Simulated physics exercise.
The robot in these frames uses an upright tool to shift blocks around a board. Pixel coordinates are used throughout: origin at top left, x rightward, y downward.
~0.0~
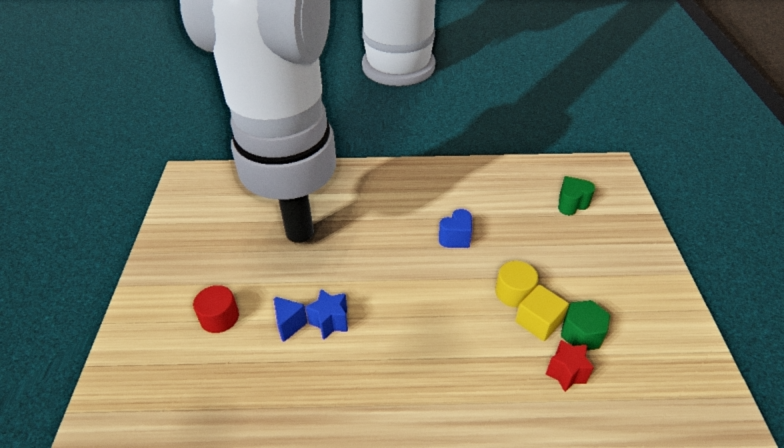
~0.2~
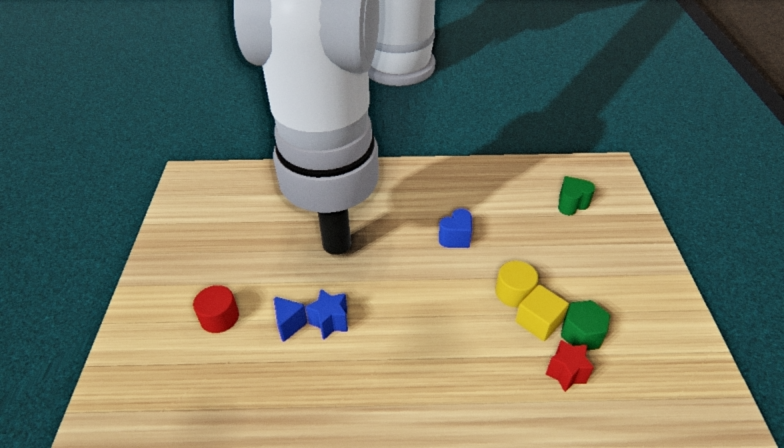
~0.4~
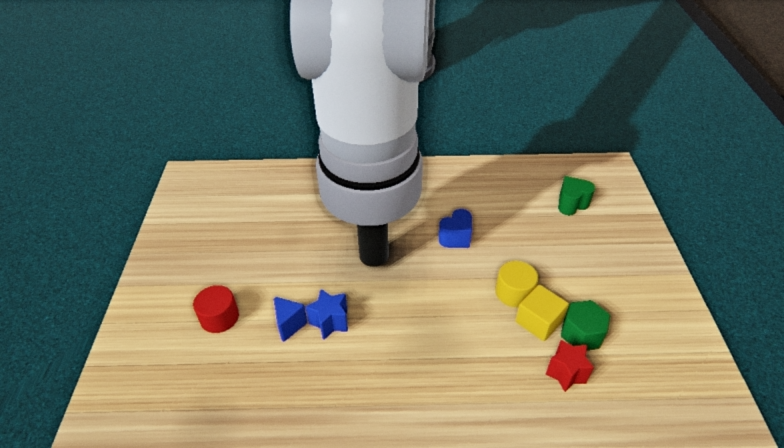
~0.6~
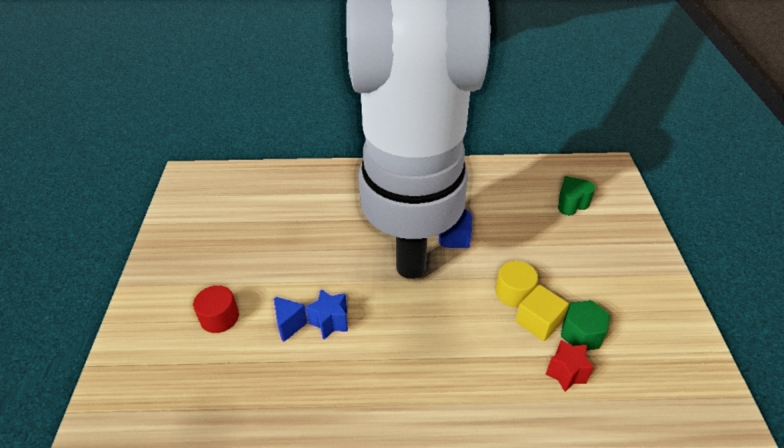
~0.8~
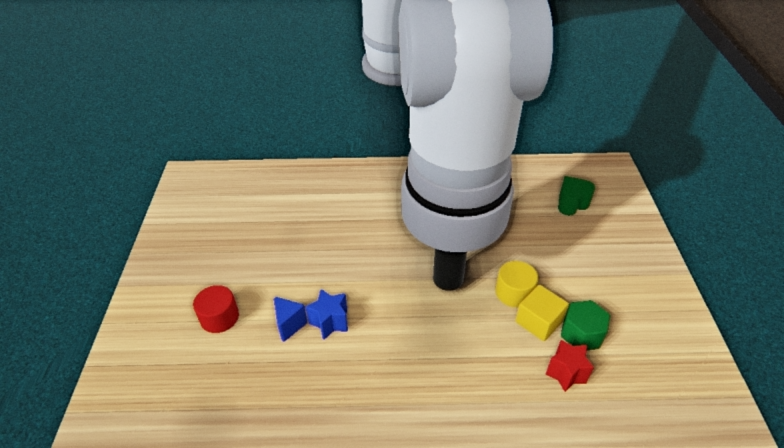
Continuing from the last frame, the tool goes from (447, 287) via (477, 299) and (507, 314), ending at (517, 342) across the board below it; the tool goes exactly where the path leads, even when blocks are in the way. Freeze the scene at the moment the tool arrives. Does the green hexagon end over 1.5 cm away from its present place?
The answer is no.
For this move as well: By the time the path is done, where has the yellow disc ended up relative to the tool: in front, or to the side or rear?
At that point it is off to one side or behind.
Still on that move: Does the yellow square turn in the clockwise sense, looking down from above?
That would be a no.
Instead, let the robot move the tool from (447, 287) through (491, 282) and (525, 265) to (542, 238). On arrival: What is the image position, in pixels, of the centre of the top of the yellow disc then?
By then it is at (551, 271).
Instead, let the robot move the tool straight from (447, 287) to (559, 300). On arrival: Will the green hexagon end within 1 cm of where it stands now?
In short: No.
The first path, step by step. One third of the way, tool (479, 292); nothing pushed yet.
Two thirds of the way, tool (509, 307); yellow disc (528, 273); yellow square (553, 303); green hexagon (596, 319).
At the end, tool (519, 335); yellow disc (528, 273); yellow square (559, 308), turned 25° anticlockwise; red star block not moved; green hexagon (601, 319), turned 15° clockwise.
